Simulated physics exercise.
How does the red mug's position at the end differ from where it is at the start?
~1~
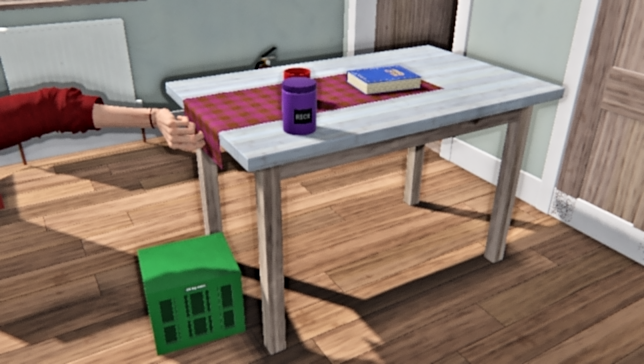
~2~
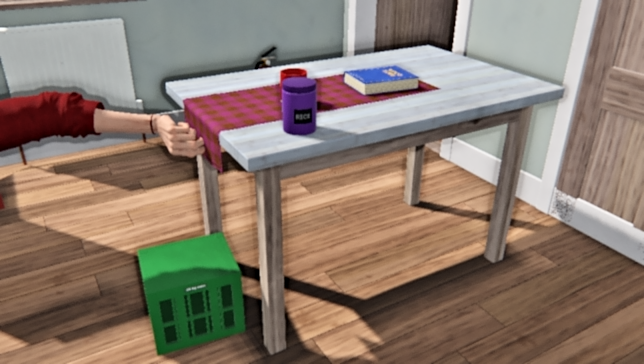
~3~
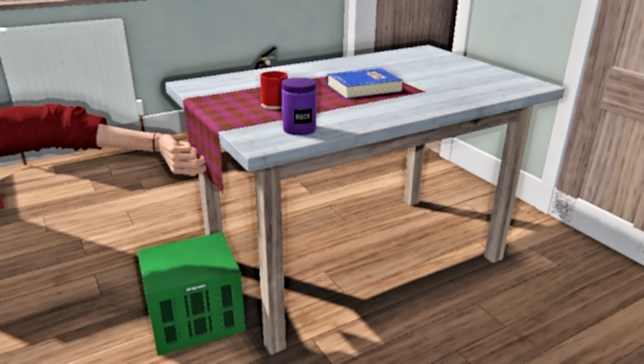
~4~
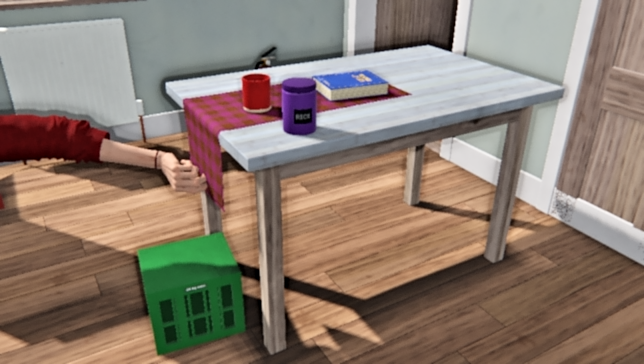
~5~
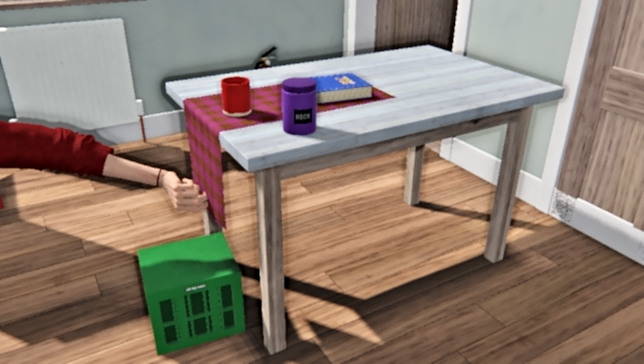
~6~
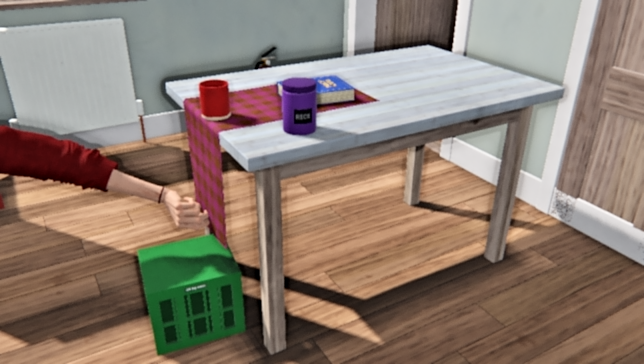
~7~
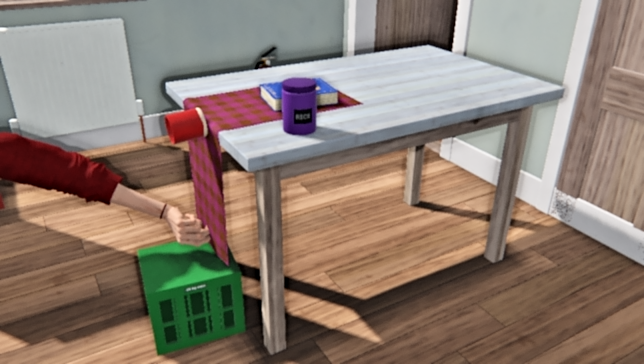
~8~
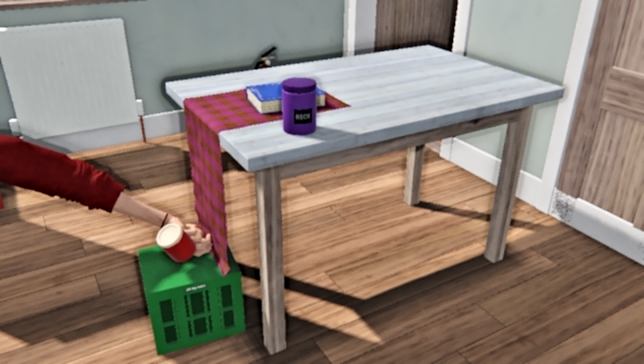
At the start the red mug stands on the tabletop behind the purple jar. By the end it is off the table, tilted beside the hand and down by the top of the green crate.
